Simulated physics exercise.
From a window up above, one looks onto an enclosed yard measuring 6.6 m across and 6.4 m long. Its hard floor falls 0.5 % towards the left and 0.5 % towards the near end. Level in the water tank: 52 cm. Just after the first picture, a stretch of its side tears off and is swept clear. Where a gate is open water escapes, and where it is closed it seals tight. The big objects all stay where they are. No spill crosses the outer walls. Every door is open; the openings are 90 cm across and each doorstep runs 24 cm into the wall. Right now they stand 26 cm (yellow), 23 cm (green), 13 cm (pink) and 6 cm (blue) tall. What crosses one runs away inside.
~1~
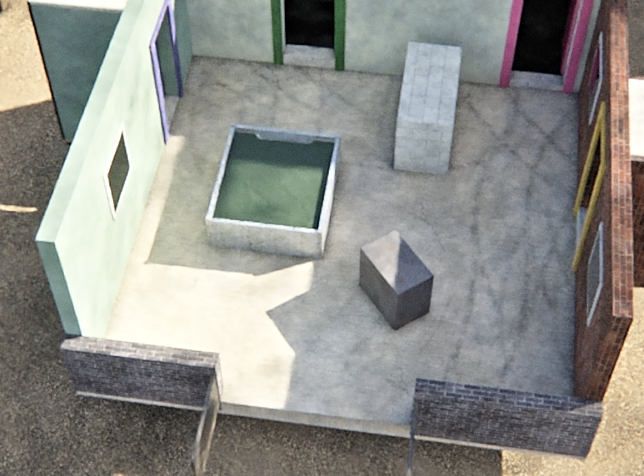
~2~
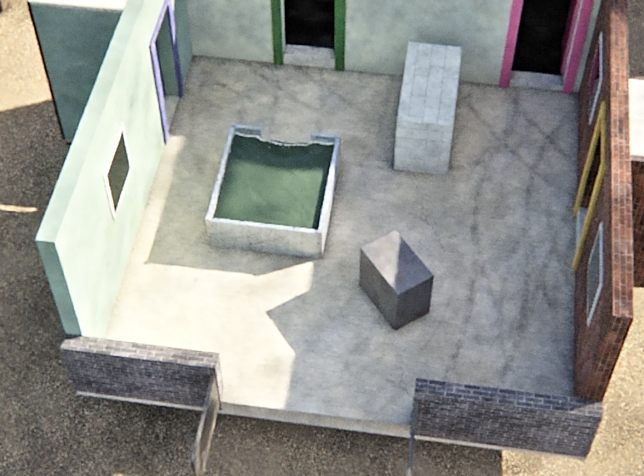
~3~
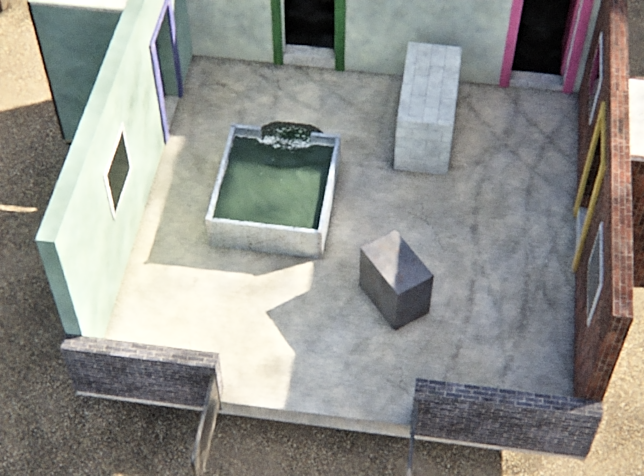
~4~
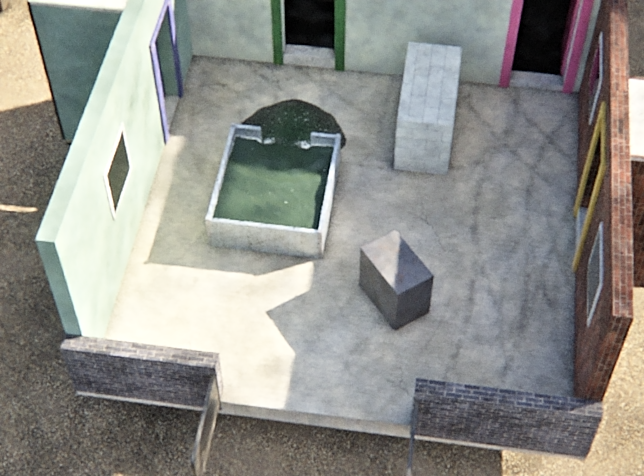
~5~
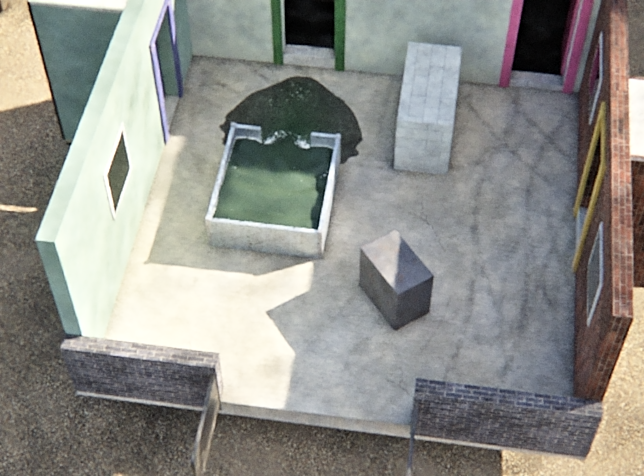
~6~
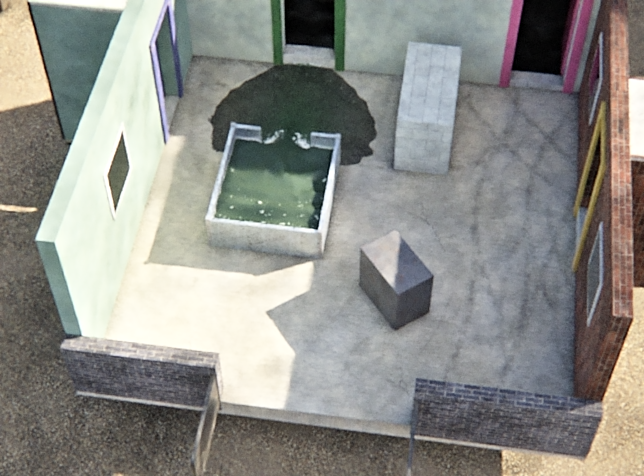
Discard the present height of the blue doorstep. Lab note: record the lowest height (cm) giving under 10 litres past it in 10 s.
Lowest height: 7 cm.
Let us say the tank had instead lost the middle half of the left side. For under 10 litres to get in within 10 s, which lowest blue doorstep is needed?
Some 8.0 cm.
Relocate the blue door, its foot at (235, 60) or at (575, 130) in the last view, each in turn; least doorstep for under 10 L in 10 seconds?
You'd want roughly 15 cm there first, then roughly 6.5 cm.
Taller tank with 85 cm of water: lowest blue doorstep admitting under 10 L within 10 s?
Step height: Approx. 11.0 cm.
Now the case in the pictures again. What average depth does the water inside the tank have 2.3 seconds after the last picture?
About 26 cm.
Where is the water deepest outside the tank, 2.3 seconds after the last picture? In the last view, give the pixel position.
Near (193, 58).
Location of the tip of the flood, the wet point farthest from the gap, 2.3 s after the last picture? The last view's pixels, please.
In the last picture, around (572, 96).
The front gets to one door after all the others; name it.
Last: Yellow.
Then, 0.7 s after the last picture water covers 15 % of the floor, deepest (24 cm) near (289, 147); it has not reached the blue door.
Then, 2.3 s after the last picture water covers 25 % of the floor, deepest (22 cm) near (193, 58); 7 cm at the blue door, 0 litres in over its 6 cm doorstep.
Then, 9.3 s after the last picture water covers 85 % of the floor, deepest (10 cm) near (95, 369); 6 cm at the blue door, 16 litres in over its 6 cm doorstep.
At the blue door as built, the water peaked near 9 cm, 4.1 s after the last picture.
Run again over the same 10 s with other heights there, 16 litres in over 6 cm, 4 litres over 8 cm. The limit of 10 litres is kept from about 7 cm up.
